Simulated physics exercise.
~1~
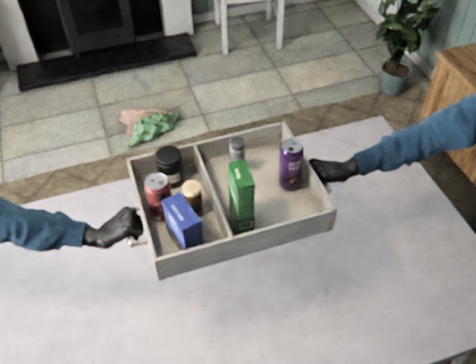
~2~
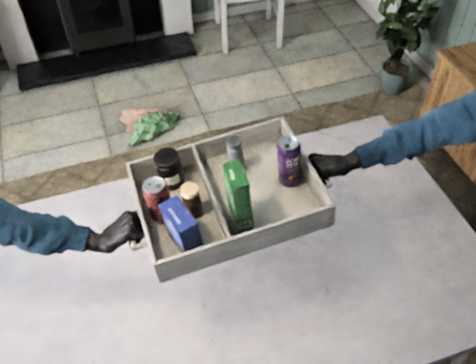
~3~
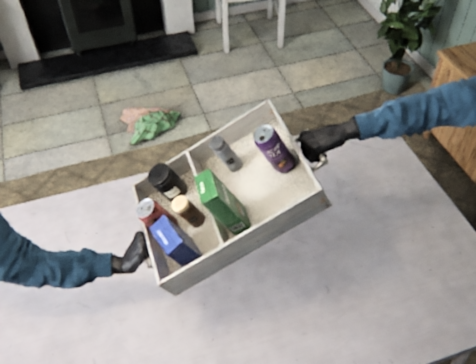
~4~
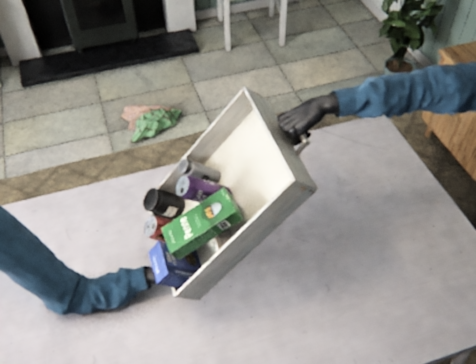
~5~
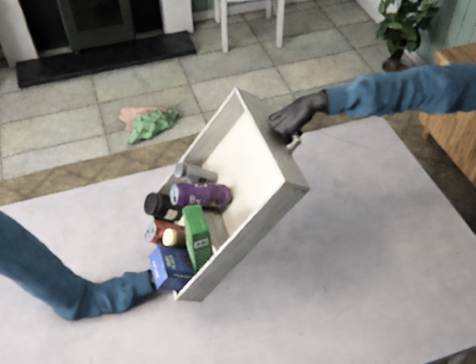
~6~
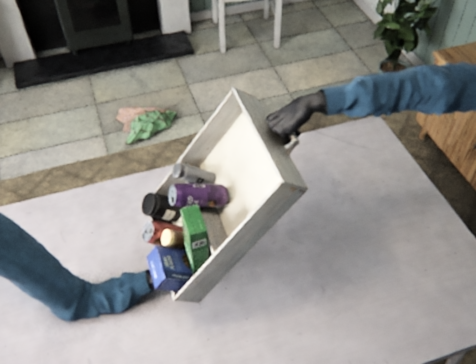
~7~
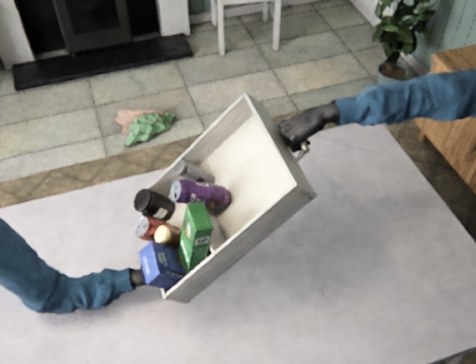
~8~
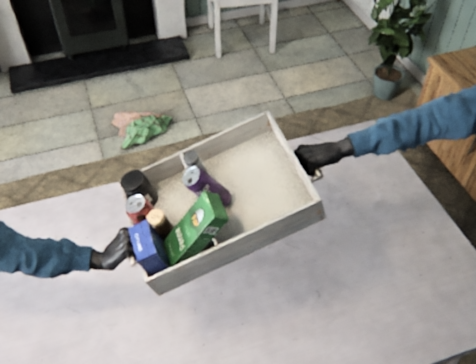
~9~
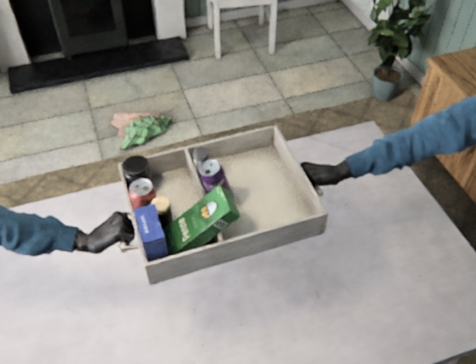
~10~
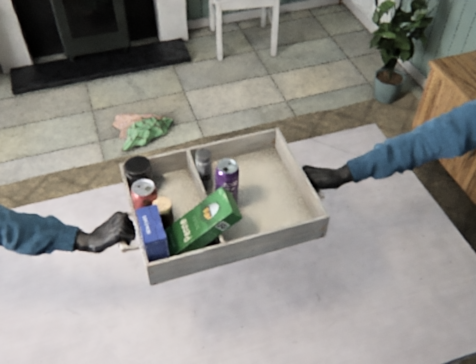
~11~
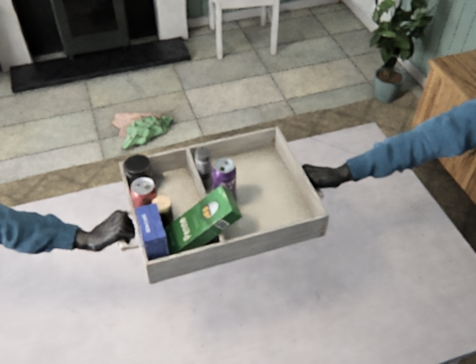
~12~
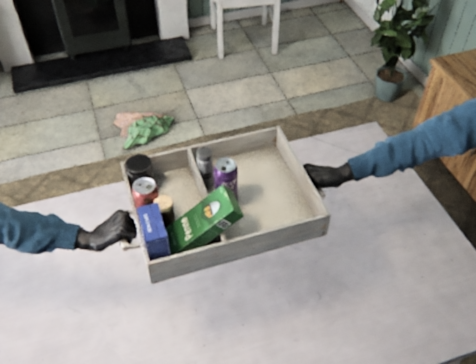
At the start, two gloved hands hold a pale divided crate level above a table, with cans, jars and small packets standing inside. The hands tip it steeply, left side down, and the contents lean and slide that way. The green packet topples, while the purple can slides left and ends up leaning among the other things. The hands hold the crate tilted briefly, then bring it back to level. At the end, the green packet lies tipped over near the divider, while the purple can and blue packet stand upright, with everything still inside.
